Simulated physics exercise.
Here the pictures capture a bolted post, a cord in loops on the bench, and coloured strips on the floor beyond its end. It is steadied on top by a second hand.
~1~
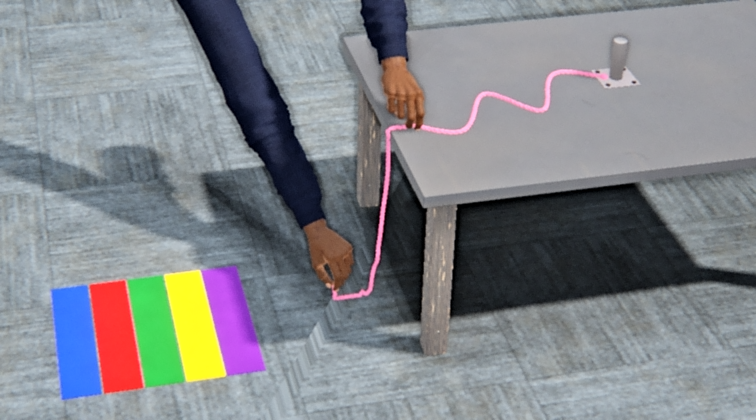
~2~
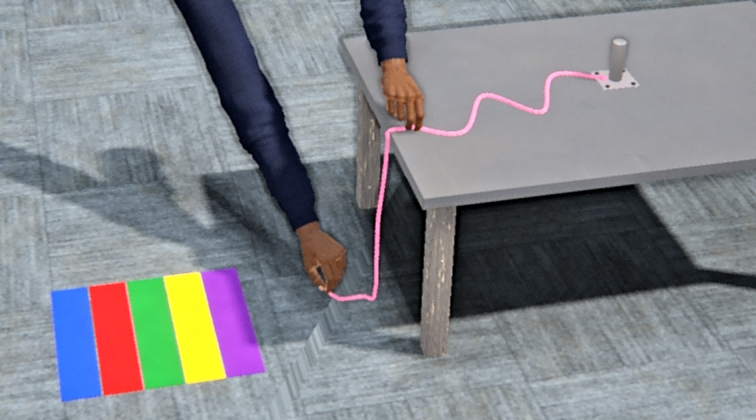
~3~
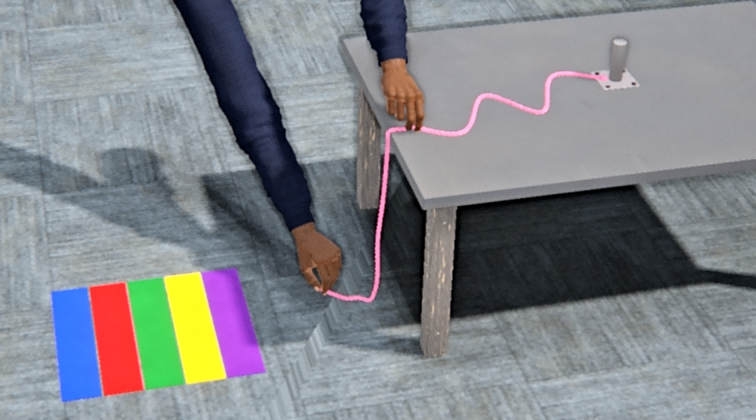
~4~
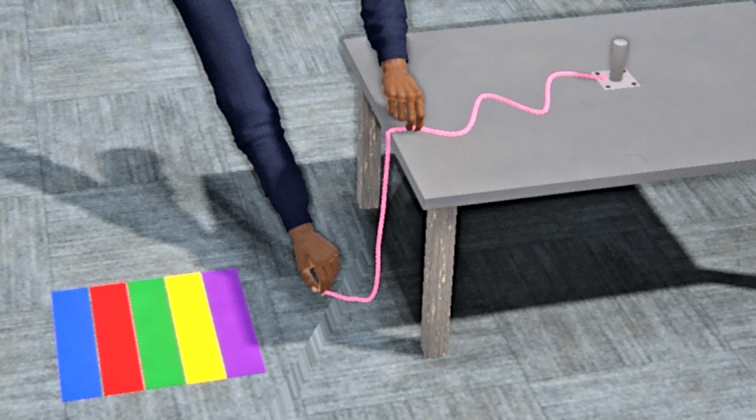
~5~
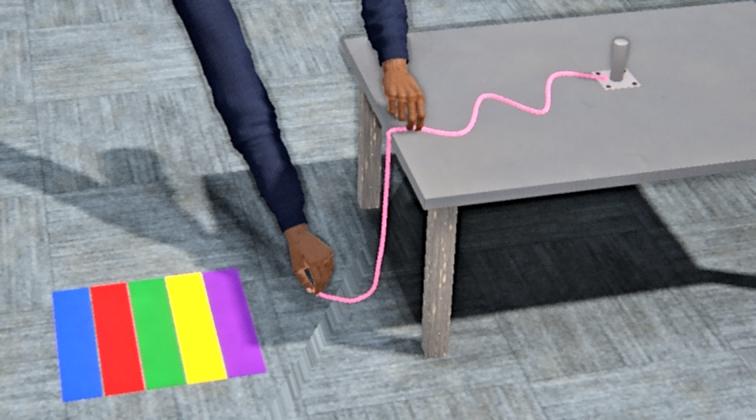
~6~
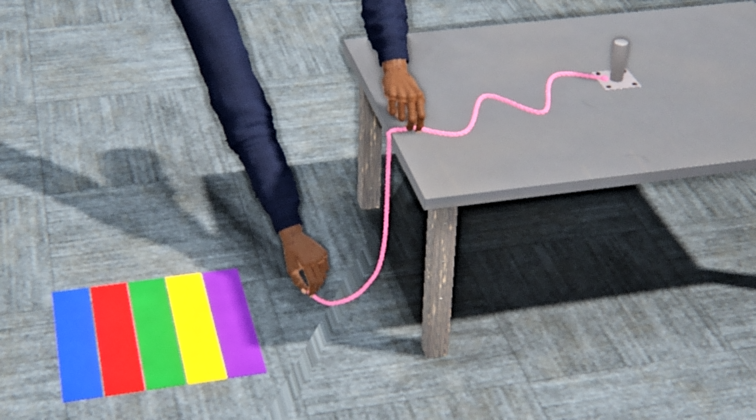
To begin with, a pink cord winds from a small post across a grey table, held at the edge by one hand while another grips its hanging end near the floor. The lower hand then draws the end slightly left, toward the coloured strips, and the hanging stretch bends into a smoother curve.
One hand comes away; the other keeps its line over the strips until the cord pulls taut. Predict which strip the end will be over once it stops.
I would say the blue strip.
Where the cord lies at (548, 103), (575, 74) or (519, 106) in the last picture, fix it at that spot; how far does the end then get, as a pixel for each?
Near (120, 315), then (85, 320), then (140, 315).
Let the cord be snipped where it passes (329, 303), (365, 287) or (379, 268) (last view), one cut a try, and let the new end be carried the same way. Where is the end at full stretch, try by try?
Roughly (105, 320), (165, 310), (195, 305).
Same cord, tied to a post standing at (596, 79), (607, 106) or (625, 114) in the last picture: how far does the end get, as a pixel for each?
Somewhere near (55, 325), (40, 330) and (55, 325), in that order.
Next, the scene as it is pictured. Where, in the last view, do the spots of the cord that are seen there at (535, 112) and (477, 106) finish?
The first ends at (480, 104) and the second at (405, 118).
Early on, end near (163, 311); over green.
Midway, end near (108, 319); over red.
At the end of the slack, end near (74, 323); over blue. The end stops over the blue strip.
